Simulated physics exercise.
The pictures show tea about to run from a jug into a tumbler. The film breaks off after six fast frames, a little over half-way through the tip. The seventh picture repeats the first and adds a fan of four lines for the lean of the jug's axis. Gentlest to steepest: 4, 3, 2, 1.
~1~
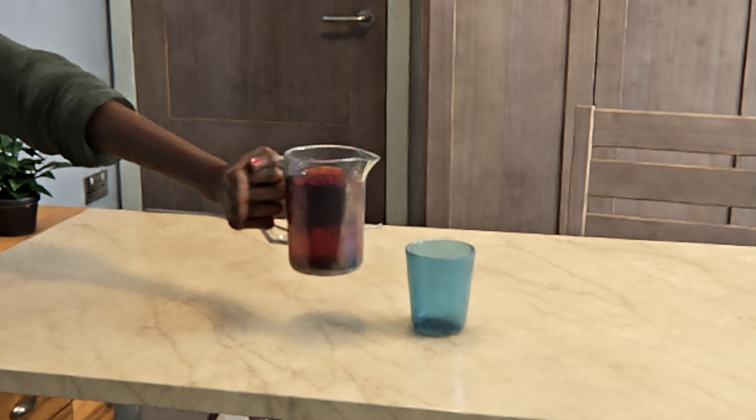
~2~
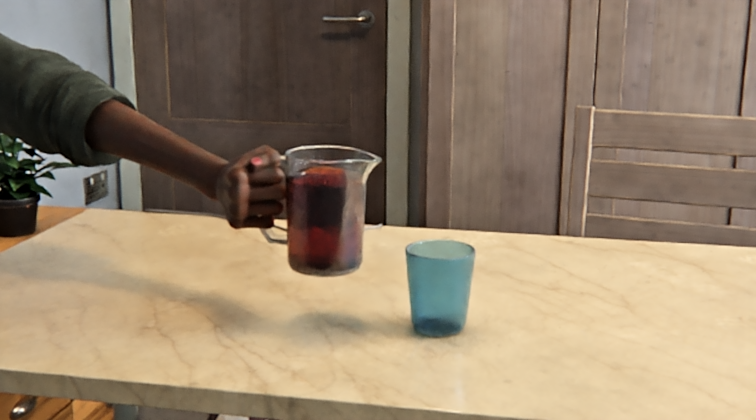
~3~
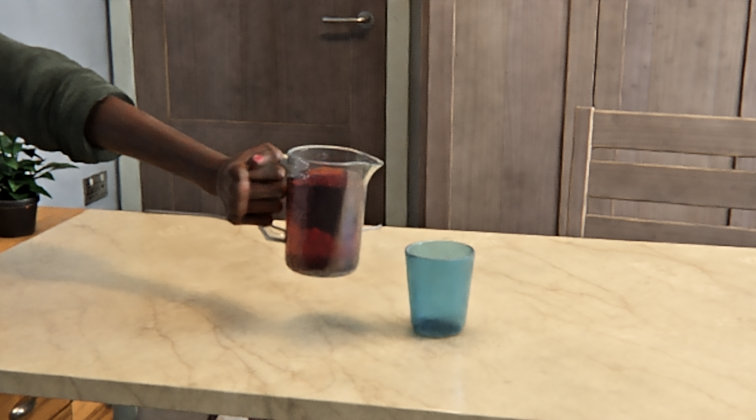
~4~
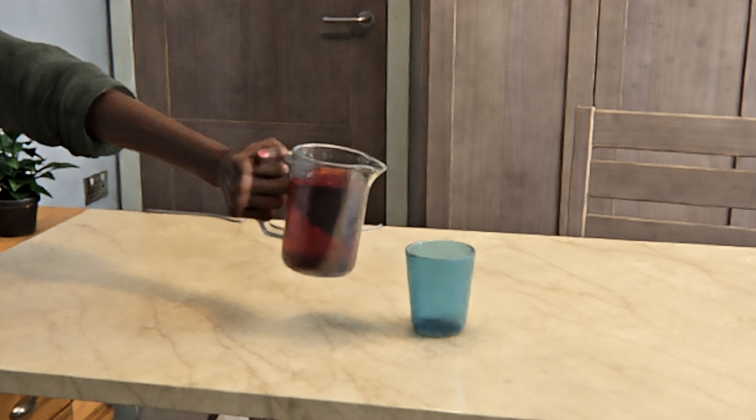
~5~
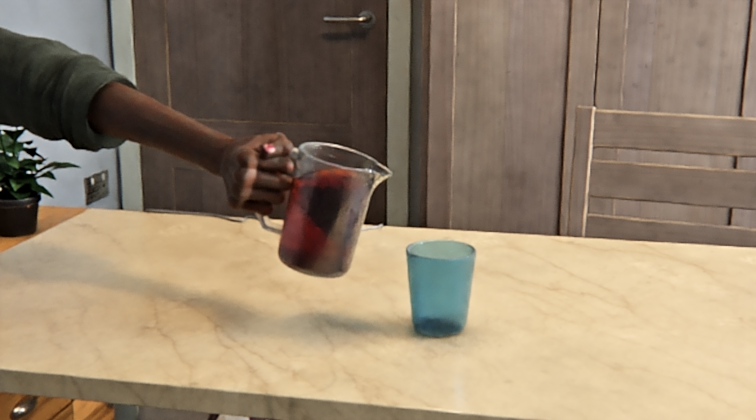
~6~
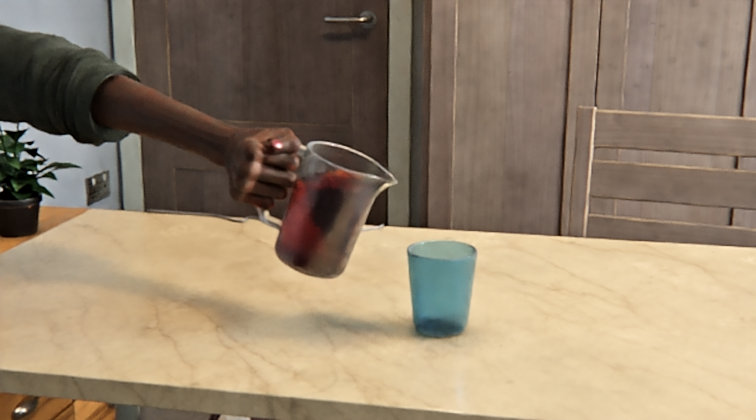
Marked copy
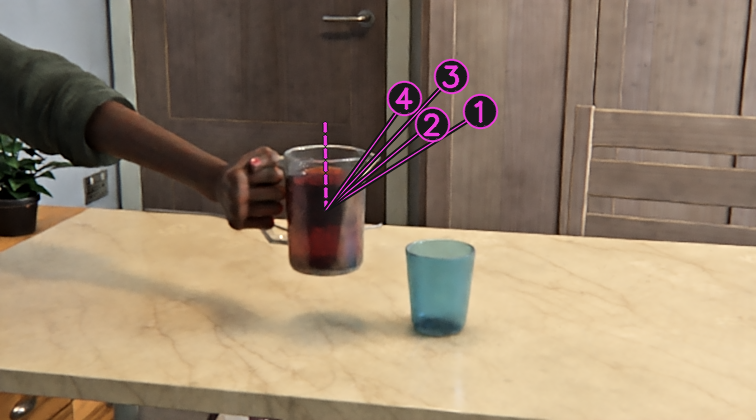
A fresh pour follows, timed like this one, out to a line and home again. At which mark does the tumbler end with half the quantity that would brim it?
It is 1.
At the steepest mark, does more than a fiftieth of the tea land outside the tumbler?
No.
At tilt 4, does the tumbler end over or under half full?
Under half.
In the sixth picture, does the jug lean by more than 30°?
No, it does not.
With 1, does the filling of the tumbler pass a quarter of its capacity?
Yes.
In magenta, 1 at (466, 120); 2 at (417, 134); 3 at (440, 88); 4 at (396, 113).
For tilt 1, the tumbler ends with about 51 % of what it can hold.
For tilt 2, the tumbler ends with about 35 % of what it can hold.
For tilt 3, the tumbler ends with about 23 % of what it can hold.
For tilt 4, the tumbler ends with about 13 % of what it can hold.
